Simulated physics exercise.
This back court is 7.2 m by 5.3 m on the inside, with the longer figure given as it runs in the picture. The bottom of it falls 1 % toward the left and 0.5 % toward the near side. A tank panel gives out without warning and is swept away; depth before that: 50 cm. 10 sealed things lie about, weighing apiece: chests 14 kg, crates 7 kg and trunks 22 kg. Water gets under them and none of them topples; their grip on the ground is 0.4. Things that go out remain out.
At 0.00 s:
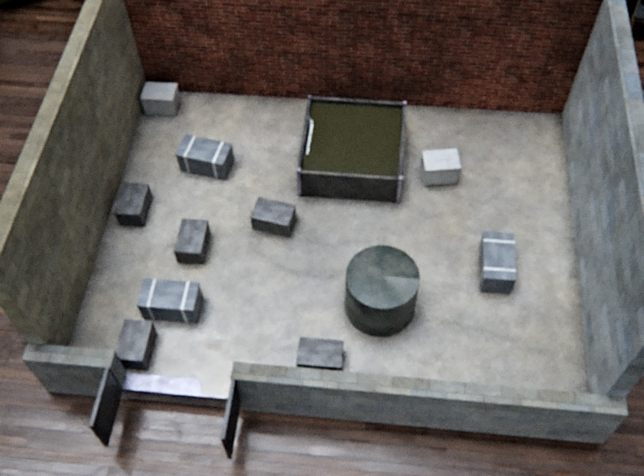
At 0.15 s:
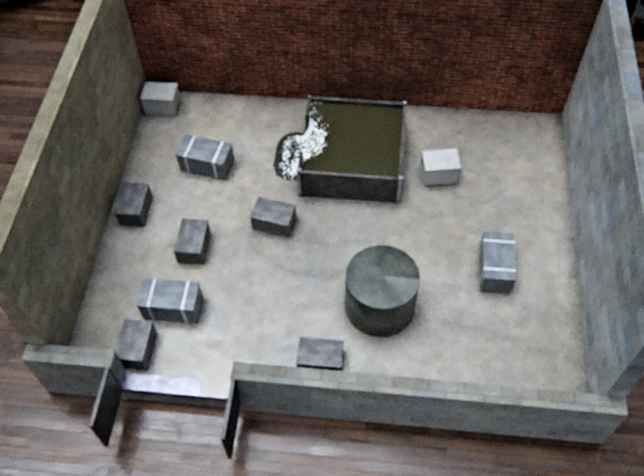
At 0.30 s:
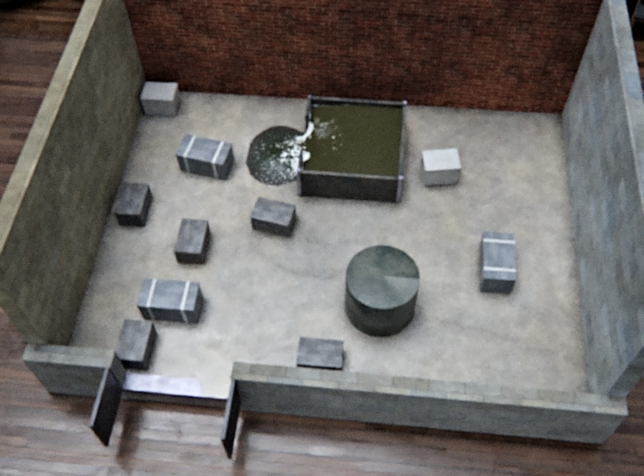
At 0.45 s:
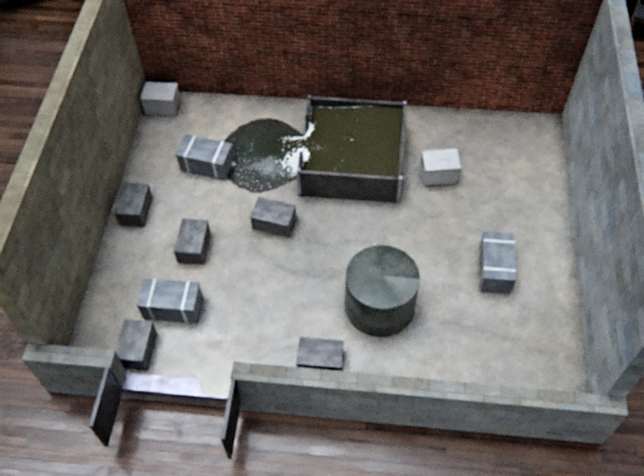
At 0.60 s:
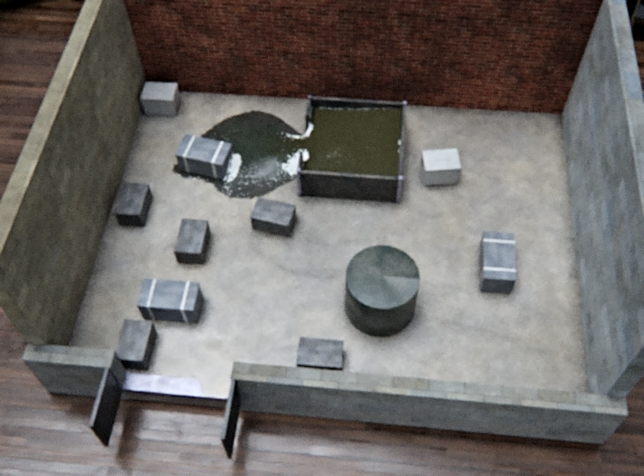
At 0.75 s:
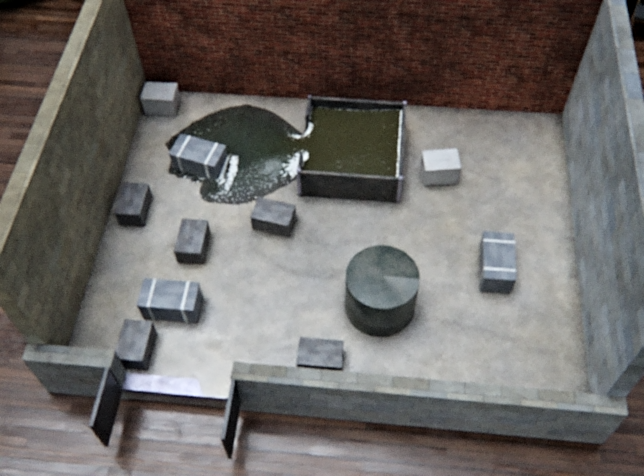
To begin with, dark water sits in a square tank near the brick wall, with scattered boxes and a round drum on the pale floor. Foaming water bursts through the tank's left side and spreads leftward in a dark pool, surrounding a strapped box, which shifts very slightly left.
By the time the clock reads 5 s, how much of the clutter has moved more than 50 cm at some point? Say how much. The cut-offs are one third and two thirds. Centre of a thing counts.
It will be a fair part, a third to two thirds.
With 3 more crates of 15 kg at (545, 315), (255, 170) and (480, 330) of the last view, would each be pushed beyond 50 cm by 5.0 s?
In that order: Less, more, less.
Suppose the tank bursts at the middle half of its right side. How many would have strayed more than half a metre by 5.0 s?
Result: 1.
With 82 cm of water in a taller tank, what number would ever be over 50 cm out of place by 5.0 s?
6.
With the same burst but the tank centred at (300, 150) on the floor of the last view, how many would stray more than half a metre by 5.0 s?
The answer would then be 3.
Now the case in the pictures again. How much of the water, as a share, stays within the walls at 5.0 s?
About 98 in a hundred parts of the water.
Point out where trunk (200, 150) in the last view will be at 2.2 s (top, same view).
It ends up close to (136, 175).
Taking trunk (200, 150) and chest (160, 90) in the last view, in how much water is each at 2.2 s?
Close to 9 and 19 centimetres.
After 1.1 s 0 of 10 are over 50 cm from their spots; 0 afloat.
After 2.2 s 1 of 10 are over 50 cm from their spots; 1 afloat.
After 3.5 s 3 of 10 are over 50 cm from their spots; 1 afloat.
After 5.0 s 5 of 10 are over 50 cm from their spots, and 5 have been at some point; 2 afloat.
